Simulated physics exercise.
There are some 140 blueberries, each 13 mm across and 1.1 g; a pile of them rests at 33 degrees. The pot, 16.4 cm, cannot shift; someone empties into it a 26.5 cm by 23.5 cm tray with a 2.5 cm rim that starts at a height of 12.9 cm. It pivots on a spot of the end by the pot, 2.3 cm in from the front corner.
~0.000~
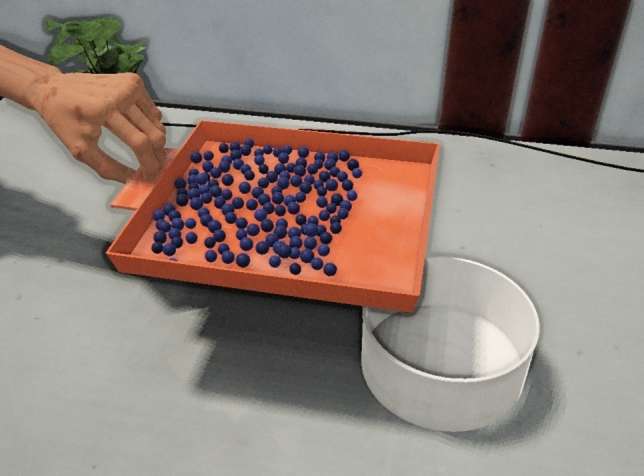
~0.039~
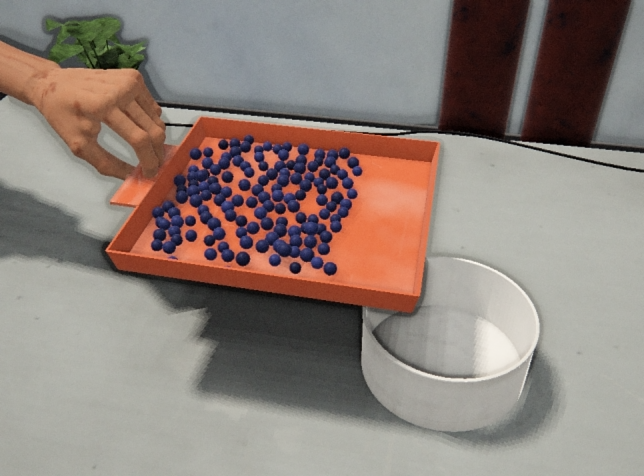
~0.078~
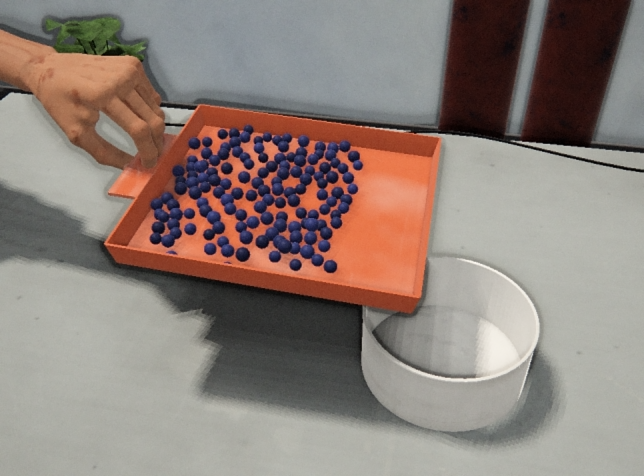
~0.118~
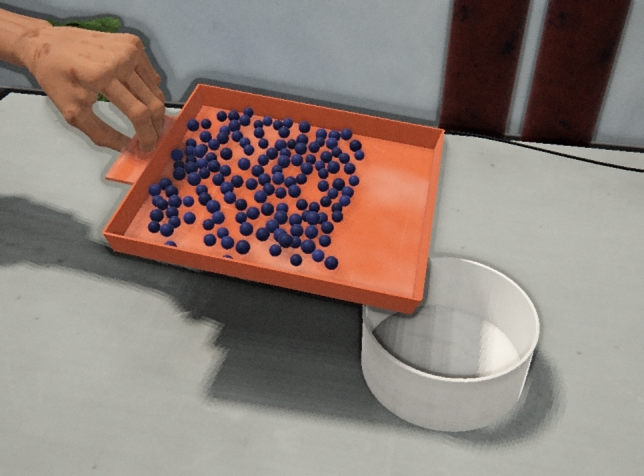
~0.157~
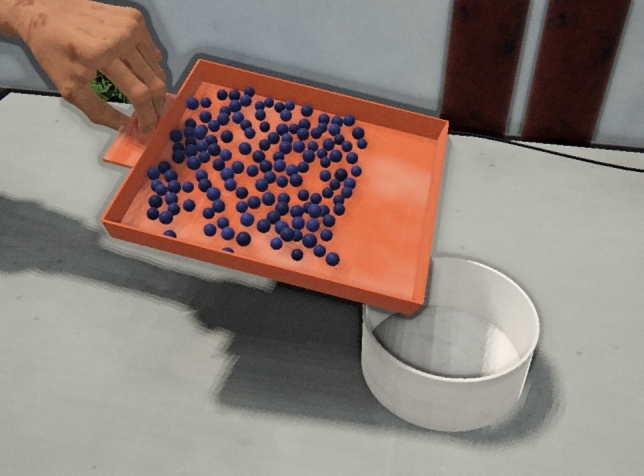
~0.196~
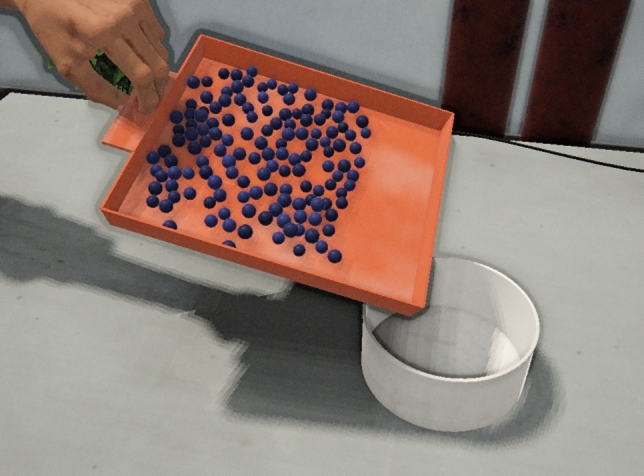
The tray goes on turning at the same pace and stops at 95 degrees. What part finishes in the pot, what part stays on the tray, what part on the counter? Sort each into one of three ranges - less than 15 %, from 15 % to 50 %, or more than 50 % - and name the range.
Ranges: Pot: From 15 % to 50 %; left on the tray: Less than 15 %; counter: More than 50 %.
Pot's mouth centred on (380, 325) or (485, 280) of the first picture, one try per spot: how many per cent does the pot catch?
In order, about 20 and about 0 per cent.
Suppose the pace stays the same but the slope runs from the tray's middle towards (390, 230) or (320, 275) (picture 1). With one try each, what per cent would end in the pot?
70 and 5 %.
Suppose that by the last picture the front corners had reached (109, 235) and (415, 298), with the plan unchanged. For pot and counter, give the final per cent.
In the pot: 10 per cent; on the counter: 90 per cent.
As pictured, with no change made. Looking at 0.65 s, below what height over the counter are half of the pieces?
About 16 centimetres.
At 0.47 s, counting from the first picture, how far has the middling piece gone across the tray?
7 cm.
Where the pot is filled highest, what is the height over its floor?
I'd say near 2.5 centimetres.
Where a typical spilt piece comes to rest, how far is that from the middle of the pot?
Distance: Roughly 18 cm.
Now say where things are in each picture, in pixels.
Tray tilt 0 degrees, front corners at (114, 250) and (413, 290); middle of the pieces at (265, 200); pot at (450, 313), in the first frame.
Tray tilt 1 degrees, front corners at (113, 248) and (414, 291); middle of the pieces at (264, 198), in the second frame.
Tray tilt 4 degrees, front corners at (112, 241) and (415, 292), lowest corner right front; middle of the pieces at (264, 191), in the third frame.
Tray tilt 8 degrees, front corners at (110, 230) and (416, 295), lowest corner right front; middle of the pieces at (265, 180), in the fourth frame.
Tray tilt 14 degrees, front corners at (109, 218) and (418, 298), lowest corner right front; middle of the pieces at (266, 167), in the fifth frame.
Tray tilt 19 degrees, front corners at (109, 206) and (419, 301), lowest corner right front; middle of the pieces at (268, 154); pot at (450, 313). The tray's pace is about 140 degrees a second, in the sixth frame.
After 0.47 s, tilt 57 degrees; the tray holds 100 %, the pot 0 %.
Then, at 0.65 s, tilt 82 degrees; the tray holds 90 %, the pot 0 %.
After 0.95 s, tilt 95 degrees; the tray holds 5 %, the pot 25 %.
By 2.2 s all is still; pot 30 %, tray 0 %, counter 70 %.
